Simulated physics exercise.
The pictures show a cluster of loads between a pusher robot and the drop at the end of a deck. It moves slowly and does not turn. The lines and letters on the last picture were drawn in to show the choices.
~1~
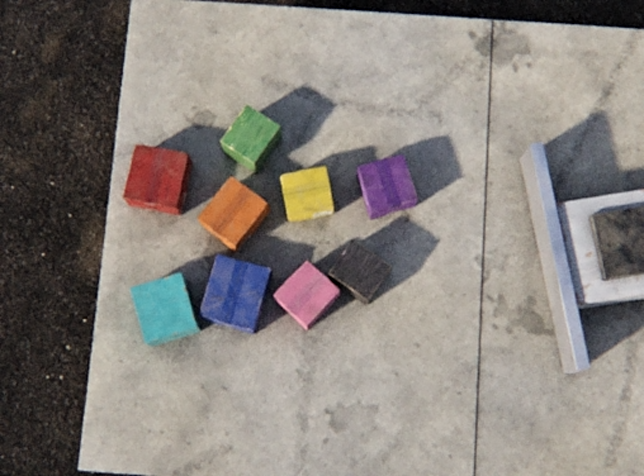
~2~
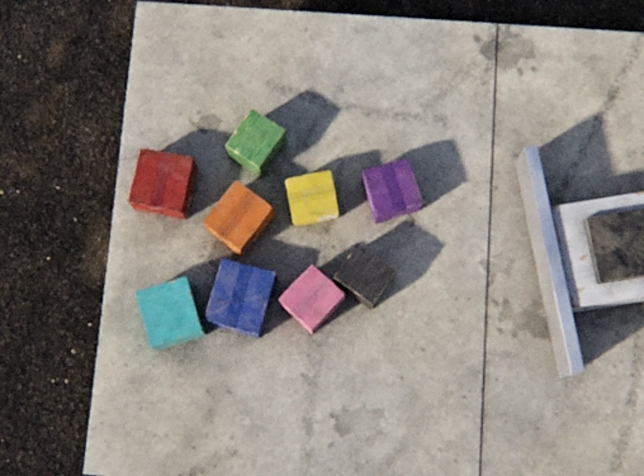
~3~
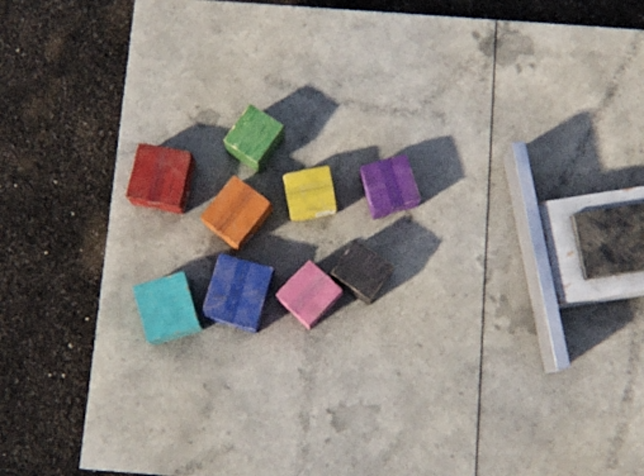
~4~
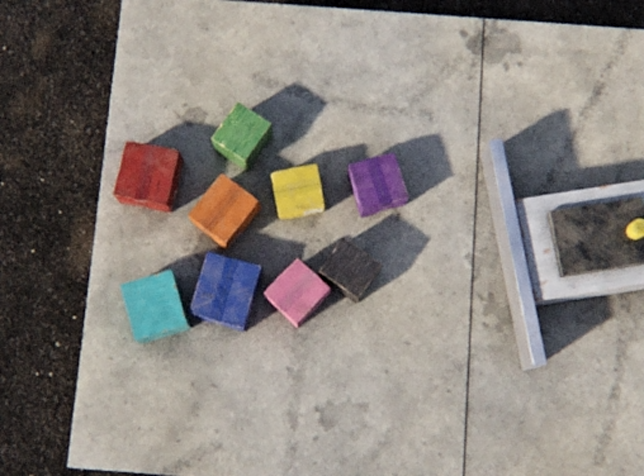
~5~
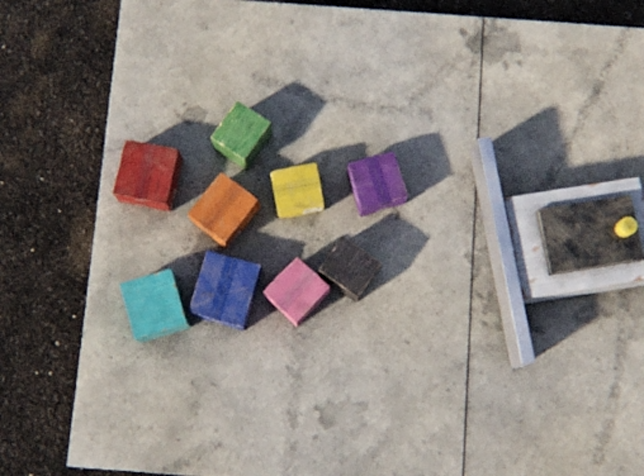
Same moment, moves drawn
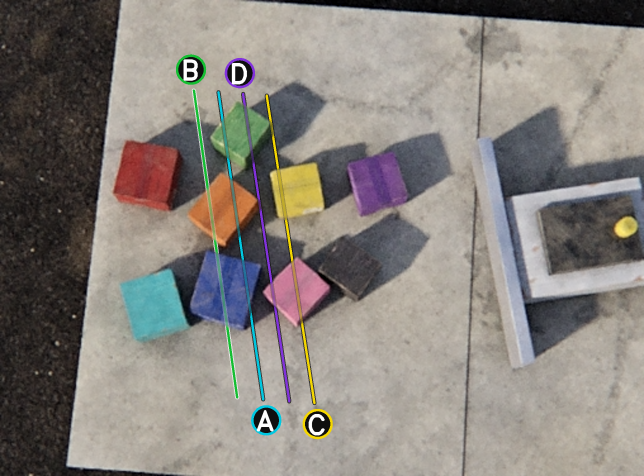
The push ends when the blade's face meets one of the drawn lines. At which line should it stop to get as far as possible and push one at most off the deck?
No farther than B.
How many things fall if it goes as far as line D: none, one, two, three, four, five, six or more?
By then, none.
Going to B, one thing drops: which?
The red parcel goes over.
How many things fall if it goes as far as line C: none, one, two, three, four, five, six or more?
By then, none.
On the marked copy, A at (240, 242); B at (215, 240); C at (290, 245); D at (265, 243).
With B. Early on, robot (478, 228); purple box (356, 183); red parcel (148, 176).
Further on, robot (374, 221); red parcel (129, 176); orange parcel (165, 229).
At the end, robot (294, 215); red parcel over the edge; turquoise crate (90, 313); one fallen.
As for the rest, A is within the limit but short; C is within the limit but short; D is within the limit but short.
